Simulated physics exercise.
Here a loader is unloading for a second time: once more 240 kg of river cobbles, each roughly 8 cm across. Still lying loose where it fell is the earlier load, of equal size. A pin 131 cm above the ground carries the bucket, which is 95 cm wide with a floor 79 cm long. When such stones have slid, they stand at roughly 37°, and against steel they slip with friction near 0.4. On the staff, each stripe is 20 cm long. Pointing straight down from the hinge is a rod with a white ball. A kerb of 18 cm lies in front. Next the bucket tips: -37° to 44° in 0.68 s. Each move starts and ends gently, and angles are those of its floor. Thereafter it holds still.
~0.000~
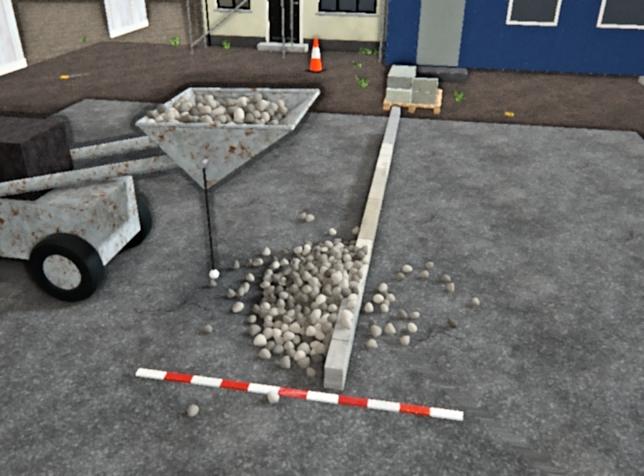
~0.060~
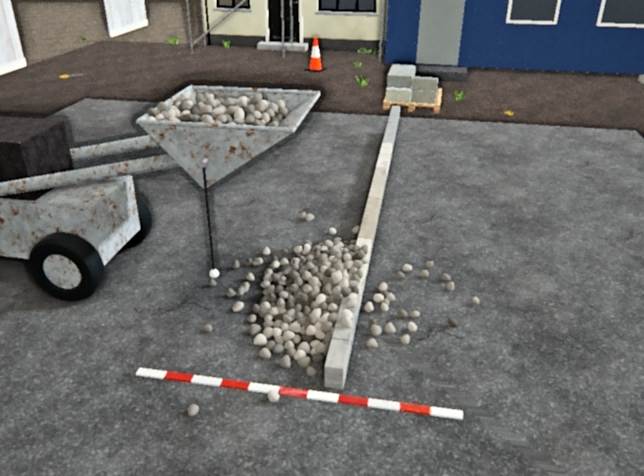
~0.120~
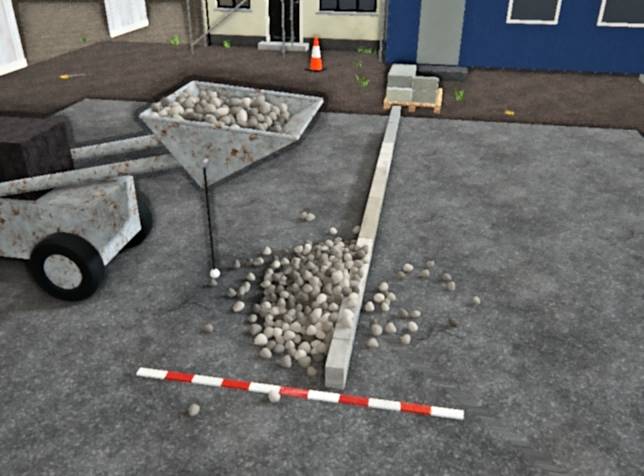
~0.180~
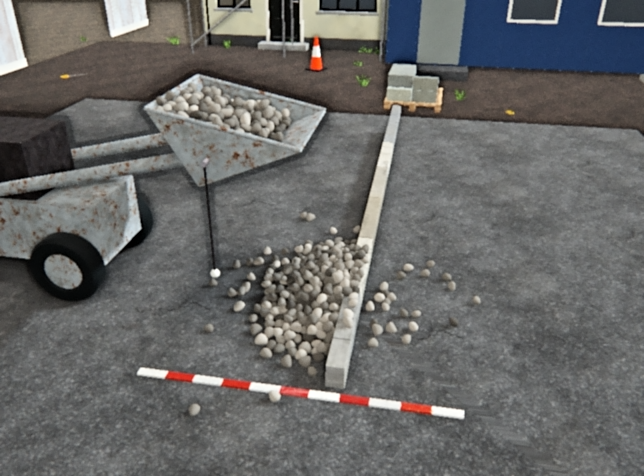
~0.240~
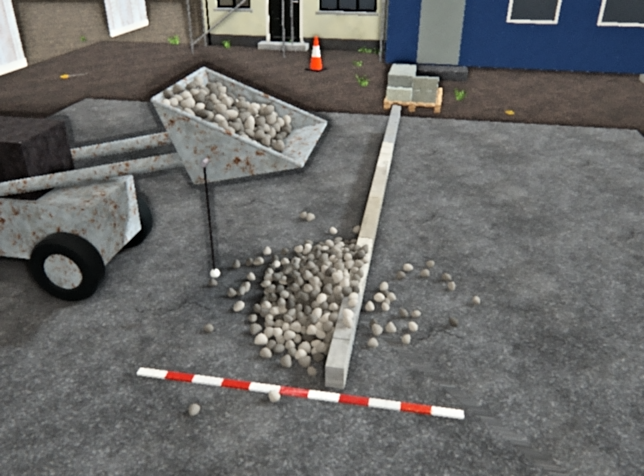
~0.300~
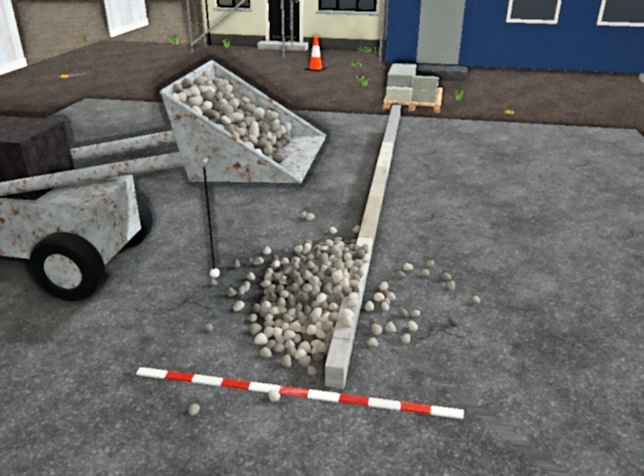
A rust-flecked grey metal bucket full of pale rounded stones is held out at the left by a wheeled machine on a grey paved yard, seen from a fixed, raised view. A stone heap lies against a pale kerb behind a red-and-white staff, with an orange cone and blue building beyond. The bucket steadily tilts down to the right, its stones shifting toward the lip.
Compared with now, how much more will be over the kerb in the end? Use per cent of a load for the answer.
Close to 26 parts in a hundred.
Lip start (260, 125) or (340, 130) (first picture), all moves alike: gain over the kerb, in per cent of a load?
I'd say close to 5 per cent for one and close to 85 per cent for the other, in that order.
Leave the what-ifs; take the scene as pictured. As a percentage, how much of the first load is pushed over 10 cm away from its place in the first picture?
Roughly 15 percent.
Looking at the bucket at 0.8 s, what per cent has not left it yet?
Roughly 70 parts in a hundred of the load.
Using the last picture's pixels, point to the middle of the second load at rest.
I'd point to about (327, 279).
After 0.5 s the floor is at 31°; in per cent of one load, 100 in the bucket, 94 on this side of the kerb, 6 over the kerb; the foremost stones are at (439, 294).
After 0.8 s the floor is at 44°; in per cent of one load, 70 in the bucket, 125 on this side of the kerb, 6 over the kerb; the foremost stones are at (439, 294).
After 1.1 s the floor is at 44°; in per cent of one load, 9 in the bucket, 176 on this side of the kerb, 15 over the kerb; the foremost stones are at (440, 290).
After 3.6 s the floor is at 44°; in per cent of one load, 0 in the bucket, 168 on this side of the kerb, 32 over the kerb; the foremost stones are at (549, 317). Net gain over the kerb, 26.
